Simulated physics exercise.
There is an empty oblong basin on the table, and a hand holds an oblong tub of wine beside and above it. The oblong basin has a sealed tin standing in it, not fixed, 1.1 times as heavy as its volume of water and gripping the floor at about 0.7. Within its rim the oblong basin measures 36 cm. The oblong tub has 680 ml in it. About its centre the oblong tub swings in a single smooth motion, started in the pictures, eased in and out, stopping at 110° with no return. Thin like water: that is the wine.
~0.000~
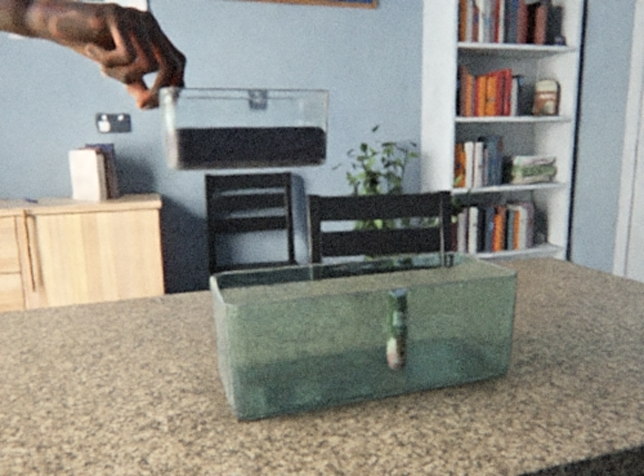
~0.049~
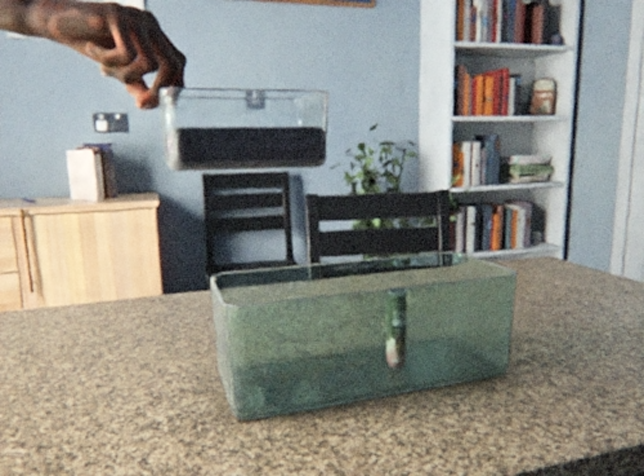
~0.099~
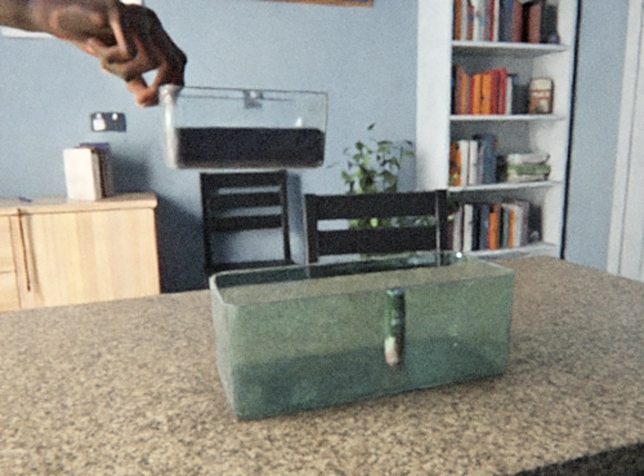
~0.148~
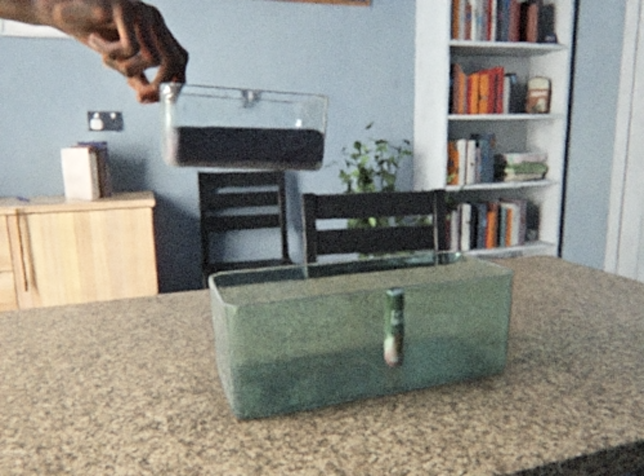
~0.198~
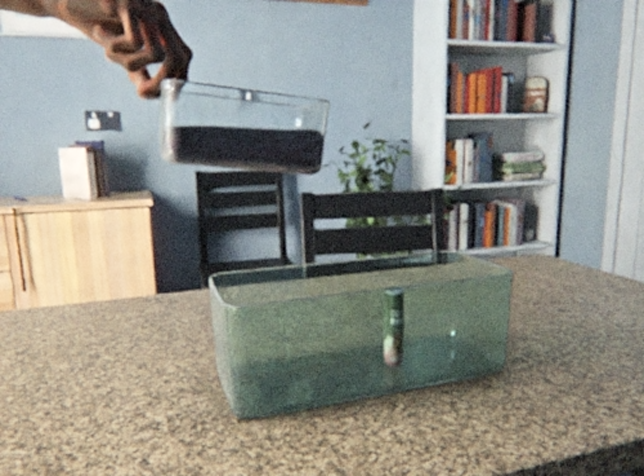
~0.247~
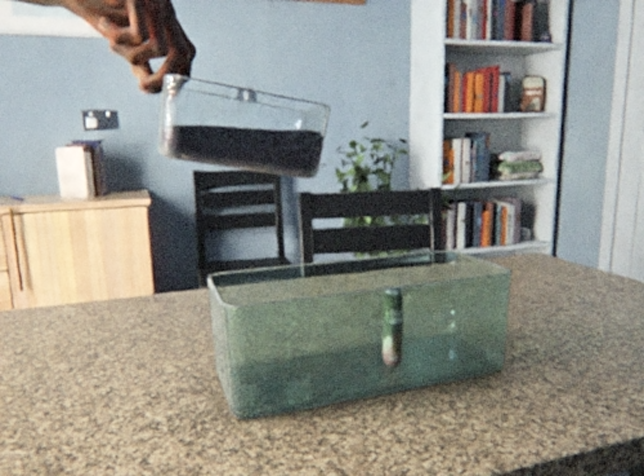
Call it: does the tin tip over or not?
It does not.
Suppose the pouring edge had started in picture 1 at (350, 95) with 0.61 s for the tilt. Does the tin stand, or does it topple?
Result: Tin tipped over.
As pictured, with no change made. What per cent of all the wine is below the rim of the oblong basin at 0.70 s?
Fraction in basin: Approx. 6%.
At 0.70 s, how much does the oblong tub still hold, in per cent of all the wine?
56 %.
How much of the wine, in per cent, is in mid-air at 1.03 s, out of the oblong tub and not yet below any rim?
Close to 14 %.
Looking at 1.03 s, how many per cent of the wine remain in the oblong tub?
Some 12 per cent.
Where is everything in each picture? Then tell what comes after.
In the first picture, it leans 0°; its right rim is at (316, 97); the wine meets the walls at (166, 130) and (312, 129); the oblong basin's rim runs from (217, 291) to (489, 264); the tin's top is at (397, 295).
In the second picture, it leans 0°; its right rim is at (315, 97); the wine meets the walls at (166, 132) and (312, 130).
In the third picture, it leans 2°; its right rim is at (315, 99); the wine meets the walls at (165, 131) and (311, 130).
In the fourth picture, it leans 4°; its right rim is at (315, 102); the wine meets the walls at (164, 130) and (310, 131).
In the fifth picture, it leans 7°; its right rim is at (316, 106); the wine meets the walls at (164, 129) and (310, 132).
In the sixth picture, it leans 10°; its right rim is at (317, 111); the wine meets the walls at (162, 128) and (309, 133).
By 0.70 s the tilt is 65° and 56 per cent is still to pour; the tin stands where it began.
By 1.03 s the tilt is 102° and 12 per cent is still to pour; the tin stands where it began.
By 1.37 s the tilt is 110° and 0 per cent is still to pour; the tin stands where it began.
By 1.75 s the tilt is 110° and 0 per cent is still to pour; the tin stands where it began.
At rest the tin stands where it began.
